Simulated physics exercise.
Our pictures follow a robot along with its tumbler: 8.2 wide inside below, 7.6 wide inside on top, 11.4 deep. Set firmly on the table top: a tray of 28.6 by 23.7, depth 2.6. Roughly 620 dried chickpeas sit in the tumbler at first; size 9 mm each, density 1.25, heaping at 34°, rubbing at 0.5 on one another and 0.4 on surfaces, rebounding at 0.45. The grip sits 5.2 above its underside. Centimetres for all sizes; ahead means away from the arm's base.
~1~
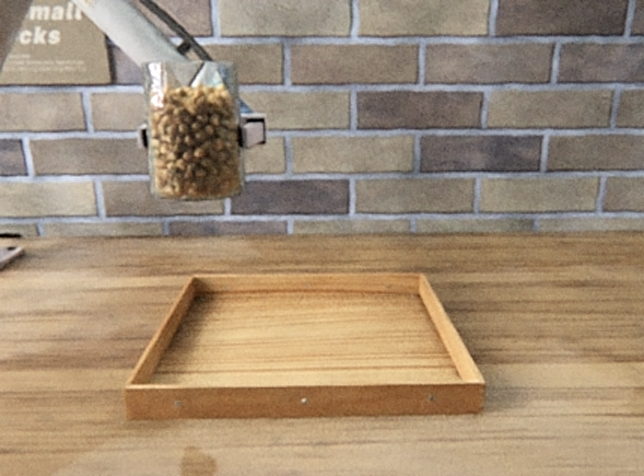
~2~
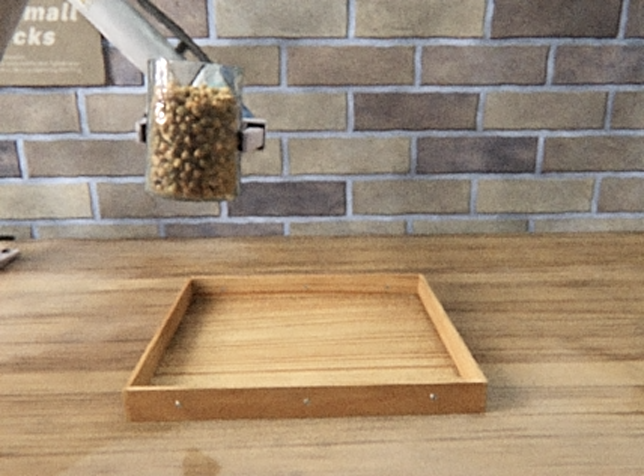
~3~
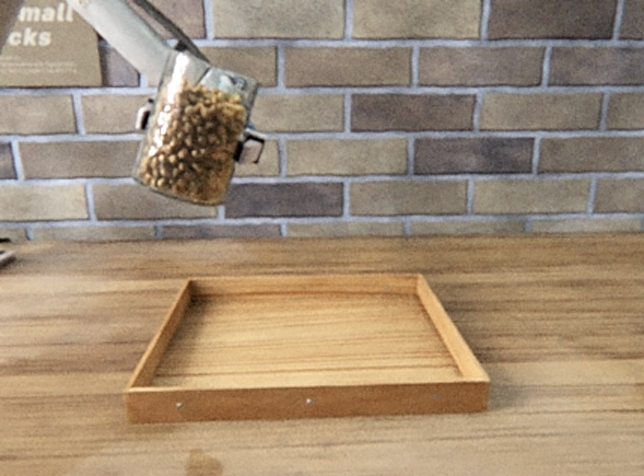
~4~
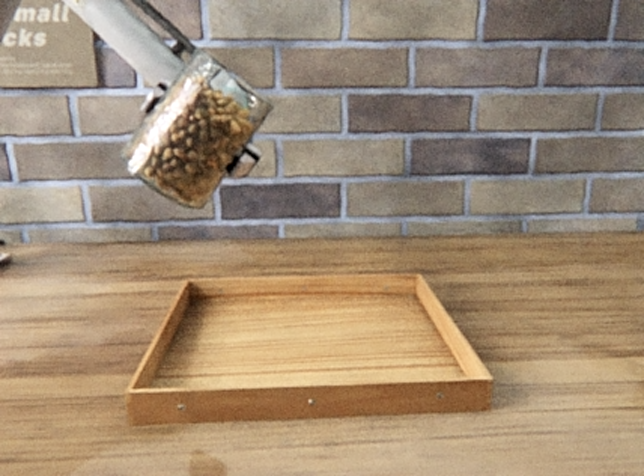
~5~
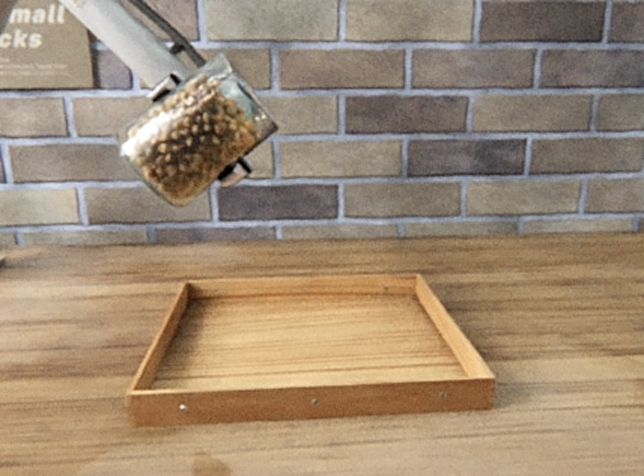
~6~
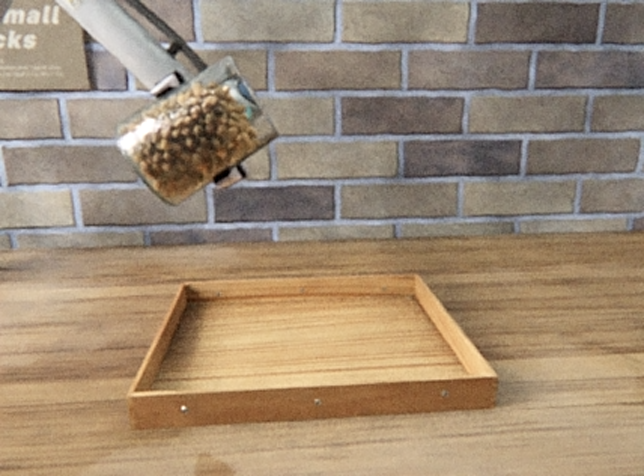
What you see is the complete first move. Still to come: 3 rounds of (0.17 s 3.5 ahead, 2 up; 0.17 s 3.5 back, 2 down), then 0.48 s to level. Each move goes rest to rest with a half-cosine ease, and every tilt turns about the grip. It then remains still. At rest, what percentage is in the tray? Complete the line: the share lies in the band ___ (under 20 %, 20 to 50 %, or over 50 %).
The share lies in the band under 20 %.
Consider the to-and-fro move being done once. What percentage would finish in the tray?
I'd expect something close to 5 per cent.
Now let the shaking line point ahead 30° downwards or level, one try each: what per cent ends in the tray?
I'd say close to 0 percent for the first and close to 5 percent for the second.
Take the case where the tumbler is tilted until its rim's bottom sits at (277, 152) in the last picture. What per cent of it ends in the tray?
Roughly 25 percent, give or take.
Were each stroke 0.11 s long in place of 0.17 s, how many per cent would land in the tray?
In that case some 30 per cent.
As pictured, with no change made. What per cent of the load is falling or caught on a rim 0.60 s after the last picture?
It amounts to roughly 1 in a hundred.
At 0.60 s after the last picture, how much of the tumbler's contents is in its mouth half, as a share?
35 %.
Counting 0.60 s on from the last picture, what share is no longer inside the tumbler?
About 5 per cent.
Then, 0.60 s after the last picture, tilted 59° forward, highest piece 25 above the table; 595 in the tumbler, 19 in the tray, 7 in flight or on a rim.
Then, 1.20 s after the last picture, tilted 41° forward, highest piece 25 above the table; 580 in the tumbler, 41 in the tray.
Then, 1.70 s after the last picture, level, highest piece 27 above the table; 580 in the tumbler, 41 in the tray.
Then, 2.75 s after the last picture, level, highest piece 27 above the table; 580 in the tumbler, 41 in the tray.
Final count, 580 in the tumbler, 41 in the tray. That is 7 % in the tray.
